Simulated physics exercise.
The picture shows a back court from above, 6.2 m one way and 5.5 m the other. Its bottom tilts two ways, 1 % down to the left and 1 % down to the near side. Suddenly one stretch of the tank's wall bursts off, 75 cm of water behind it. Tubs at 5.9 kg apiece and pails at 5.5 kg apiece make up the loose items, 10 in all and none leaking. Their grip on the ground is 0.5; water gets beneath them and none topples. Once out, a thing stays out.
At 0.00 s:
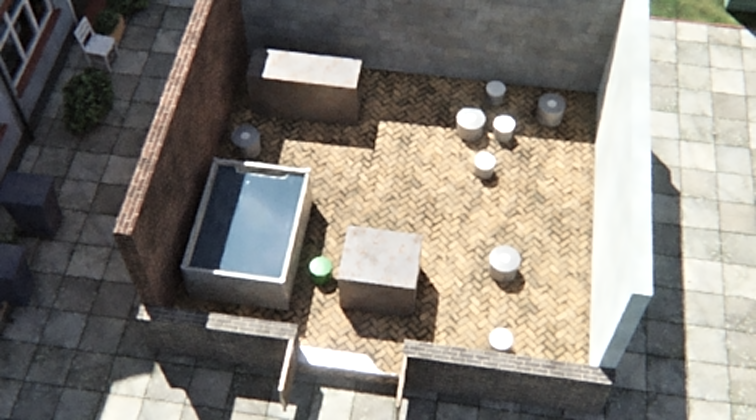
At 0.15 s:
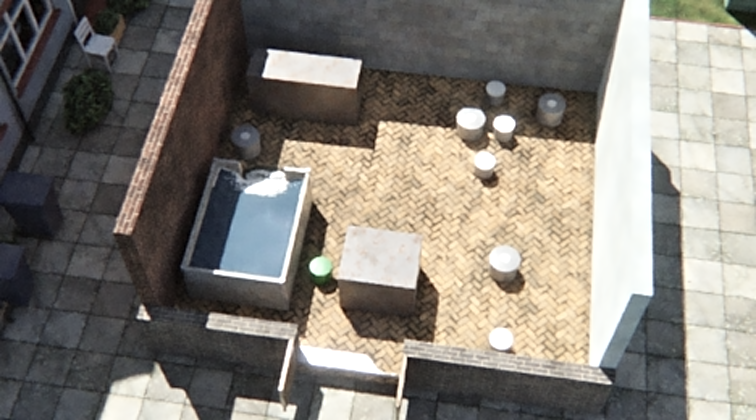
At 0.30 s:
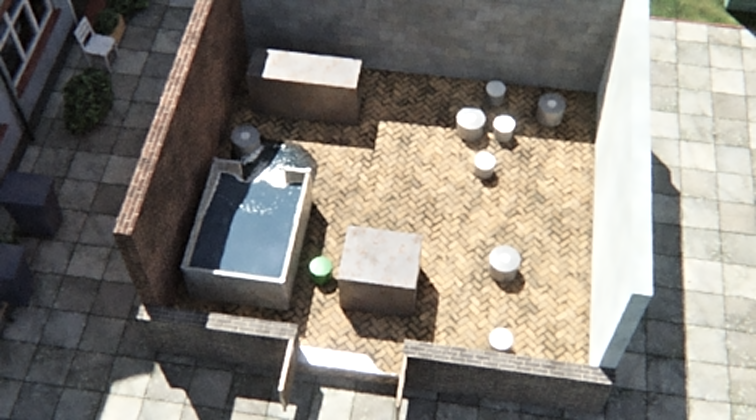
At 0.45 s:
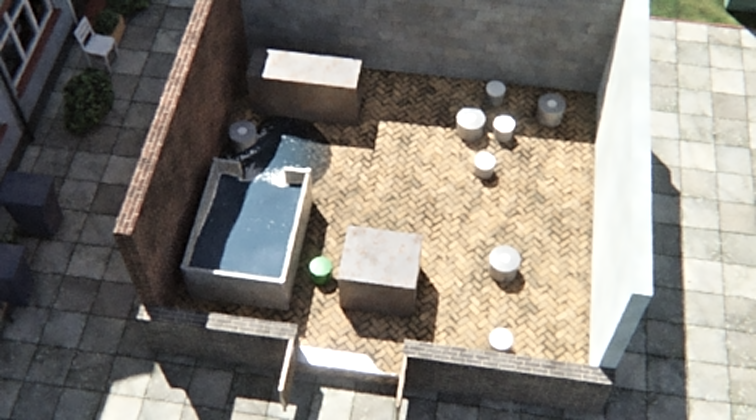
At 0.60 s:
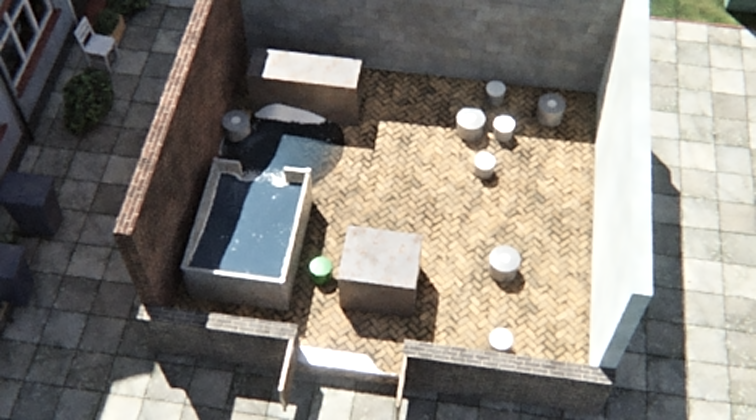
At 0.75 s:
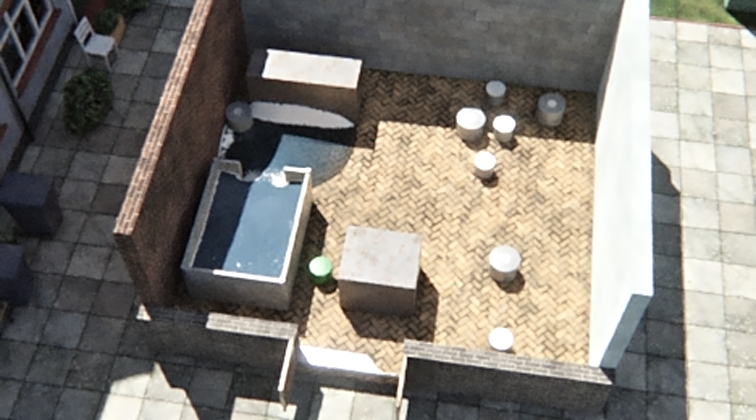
In a walled back court seen from above, water broke through the far end of a raised tank and spread across the brick floor toward a long block, nudging one nearby grey tub slightly.
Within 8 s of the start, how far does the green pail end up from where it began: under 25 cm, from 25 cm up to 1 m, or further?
Essentially unmoved.
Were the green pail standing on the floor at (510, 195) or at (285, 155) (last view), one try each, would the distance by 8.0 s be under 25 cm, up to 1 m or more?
From the first spot it goes a long way, and from the second it goes a long way.
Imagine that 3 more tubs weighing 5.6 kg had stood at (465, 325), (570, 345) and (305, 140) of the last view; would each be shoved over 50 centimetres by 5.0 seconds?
Taking them in the order given: Falls short, falls short and exceeds it.
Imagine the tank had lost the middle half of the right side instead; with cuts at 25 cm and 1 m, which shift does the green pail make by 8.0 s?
Result: Green pail displaced far.
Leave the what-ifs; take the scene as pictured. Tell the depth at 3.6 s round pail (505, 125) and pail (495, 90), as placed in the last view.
About 4 and 6 cm.
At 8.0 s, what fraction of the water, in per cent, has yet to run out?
Around 98 % of the water.
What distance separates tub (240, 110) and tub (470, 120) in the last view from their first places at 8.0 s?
Lab note - net shifts in order: 60 cm; 80 cm.
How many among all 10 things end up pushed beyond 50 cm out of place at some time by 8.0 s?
That makes 9.
After 1.6 s the green pail is near (321, 266), 0.0 m from its start, aground; 0 of 10 are out; 1 afloat.
After 3.6 s the green pail is near (321, 266), 0.0 m from its start, aground; 0 of 10 are out; 2 afloat.
After 5.6 s the green pail is near (321, 266), 0.0 m from its start, aground; 0 of 10 are out; 5 afloat.
After 8.0 s the green pail is near (321, 266), 0.0 m from its start, aground; 0 of 10 are out; 6 afloat.
